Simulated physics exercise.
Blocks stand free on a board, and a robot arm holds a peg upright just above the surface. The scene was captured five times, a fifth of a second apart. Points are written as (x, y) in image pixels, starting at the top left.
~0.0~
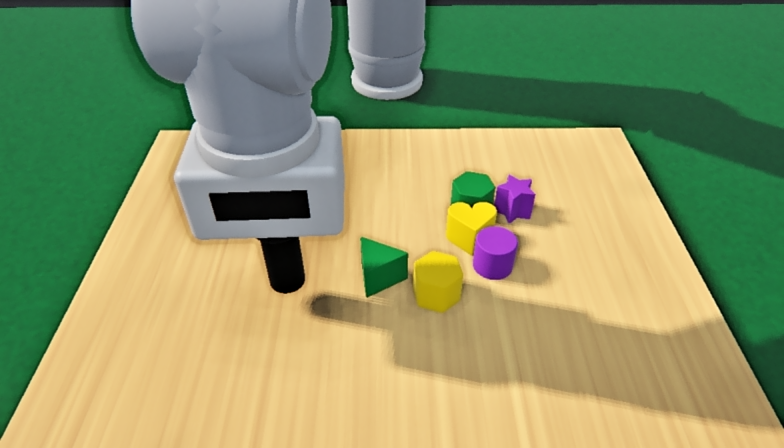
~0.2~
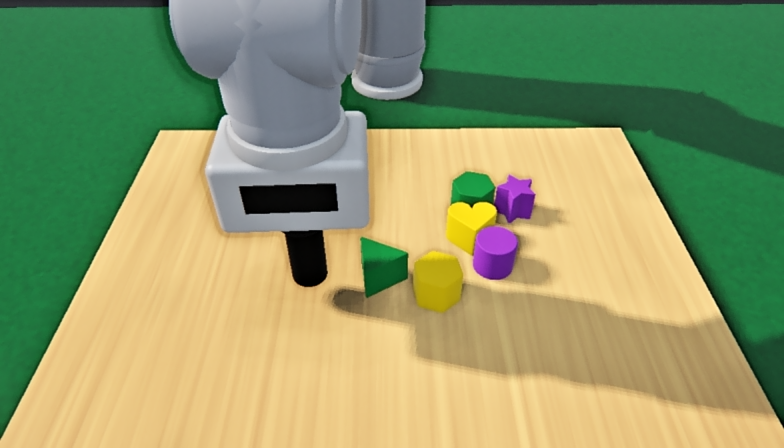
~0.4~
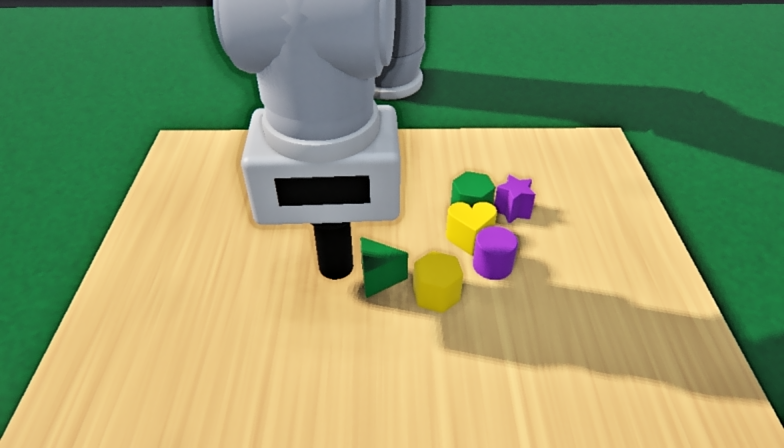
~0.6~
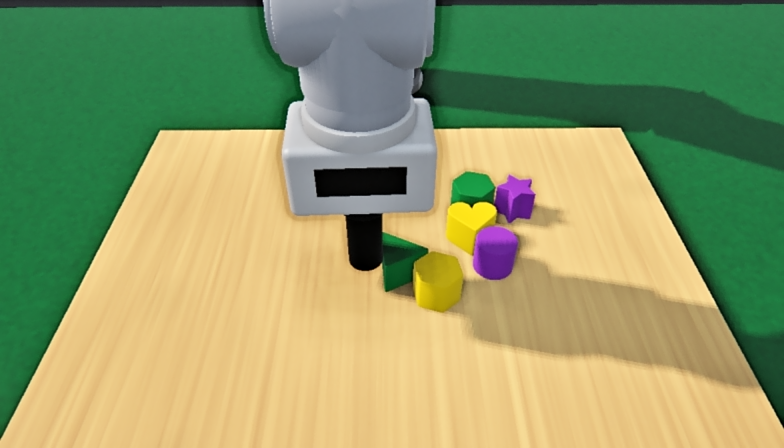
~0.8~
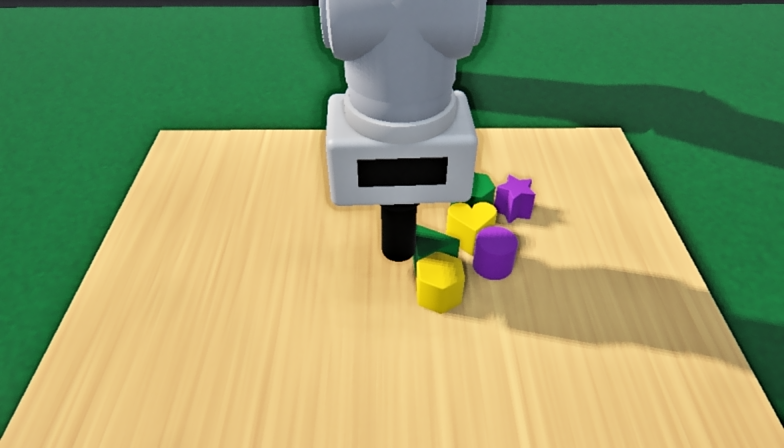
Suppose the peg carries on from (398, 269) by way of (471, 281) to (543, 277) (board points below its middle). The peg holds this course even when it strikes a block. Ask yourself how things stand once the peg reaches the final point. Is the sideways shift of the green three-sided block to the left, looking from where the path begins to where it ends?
I'd say yes.
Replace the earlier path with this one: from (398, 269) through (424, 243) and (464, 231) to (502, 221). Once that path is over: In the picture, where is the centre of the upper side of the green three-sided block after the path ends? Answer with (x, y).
Located at (466, 231).
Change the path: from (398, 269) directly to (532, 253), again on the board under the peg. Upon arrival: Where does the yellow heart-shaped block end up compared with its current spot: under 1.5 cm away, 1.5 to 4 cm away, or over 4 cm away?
It will fall in the middle band, 1.5 to 4 cm.
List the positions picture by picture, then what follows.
In the first picture, lower end of the peg at (288, 281), tops of blocks, green three-sided block at (378, 253), yellow six-sided block at (439, 268), yellow heart-shaped block at (473, 213), purple disc at (497, 239).
In the second picture, peg at (310, 275), blocks as before.
In the third picture, peg at (336, 267), blocks as before.
In the fourth picture, peg at (366, 259), green three-sided block at (399, 248).
In the fifth picture, peg at (399, 250), green three-sided block at (431, 239), yellow six-sided block at (441, 269), yellow heart-shaped block at (473, 213), purple disc at (497, 239).
What follows on the original path. One third of the way, peg at (448, 260); green three-sided block at (472, 238), turned 30° anticlockwise; yellow six-sided block at (469, 282), turned 50° clockwise; yellow heart-shaped block at (475, 210); purple disc at (514, 236).
Two thirds of the way, peg at (501, 263); green three-sided block at (500, 232), turned 75° anticlockwise; yellow six-sided block at (484, 286), turned 95° clockwise; yellow heart-shaped block at (477, 208), turned 20° anticlockwise; purple disc at (536, 231).
At the end, peg at (549, 258); green three-sided block at (502, 231), turned 85° anticlockwise; yellow six-sided block at (484, 286), turned 95° clockwise; yellow heart-shaped block at (477, 208), turned 20° anticlockwise; purple disc at (547, 225).
